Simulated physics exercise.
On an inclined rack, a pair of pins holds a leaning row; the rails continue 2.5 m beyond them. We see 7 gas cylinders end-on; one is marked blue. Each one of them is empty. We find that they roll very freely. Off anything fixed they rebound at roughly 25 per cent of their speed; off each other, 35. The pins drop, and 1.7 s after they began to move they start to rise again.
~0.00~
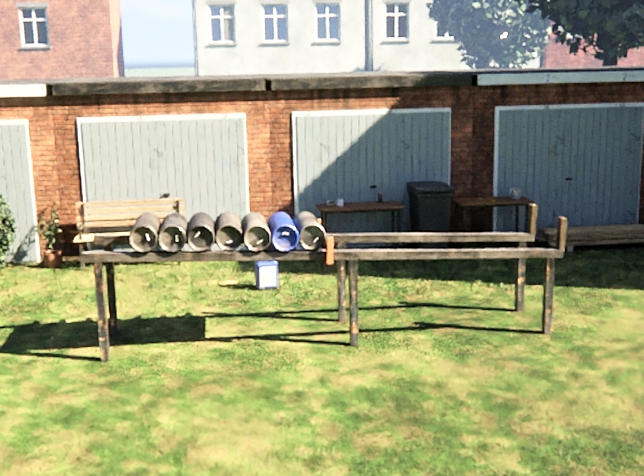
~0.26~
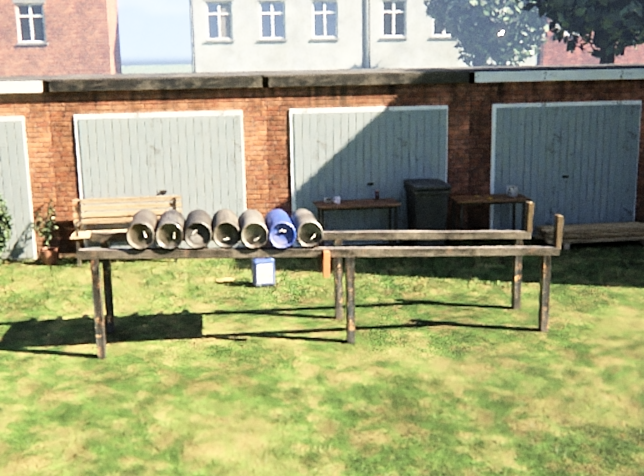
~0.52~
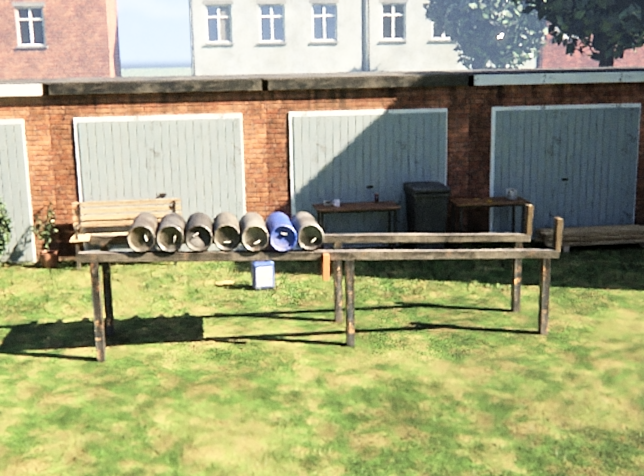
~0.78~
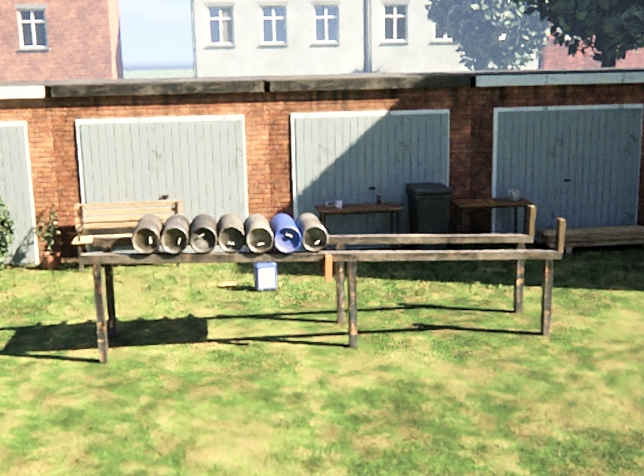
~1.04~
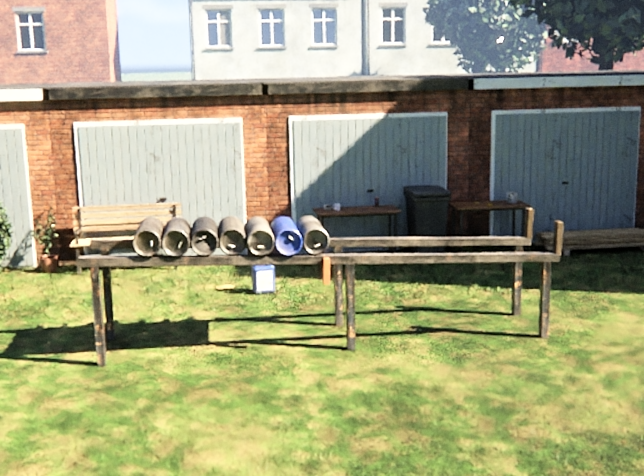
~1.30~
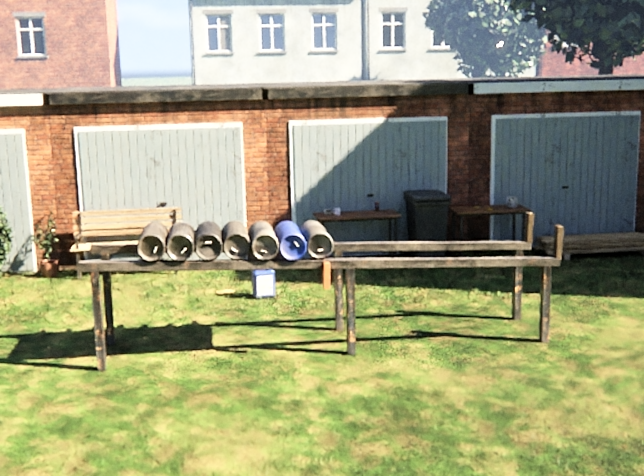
On a grassy yard before garages, a row of seven cylinders, one blue, rolling slightly rightward along a long wooden rack.
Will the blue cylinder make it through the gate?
Watching it, blue never gets past.
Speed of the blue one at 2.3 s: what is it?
Roughly 0.0 m/s.
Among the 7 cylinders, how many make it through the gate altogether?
I make it 1 exactly.
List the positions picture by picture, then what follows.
Blue (285, 238); pins up; the rack falls 2°, in the first picture.
Blue (282, 235); pins down, in the second picture.
Blue (283, 238); pins down, in the third picture.
Blue (288, 240); pins down; the first has rolled 5 cm, in the fourth picture.
Blue (289, 242); pins down; the first has rolled 5 cm, in the fifth picture.
Blue (293, 247); pins down; the first has rolled 10 cm, in the sixth picture.
Then, 2.3 s in, blue is on the rails, 15 cm above the pins; 1 through so far.
Then, 3.7 s in, still the same for blue; 1 through so far.
In the end (5.3 s), blue is on the rails, 15 cm above the pins; 1 through so far.
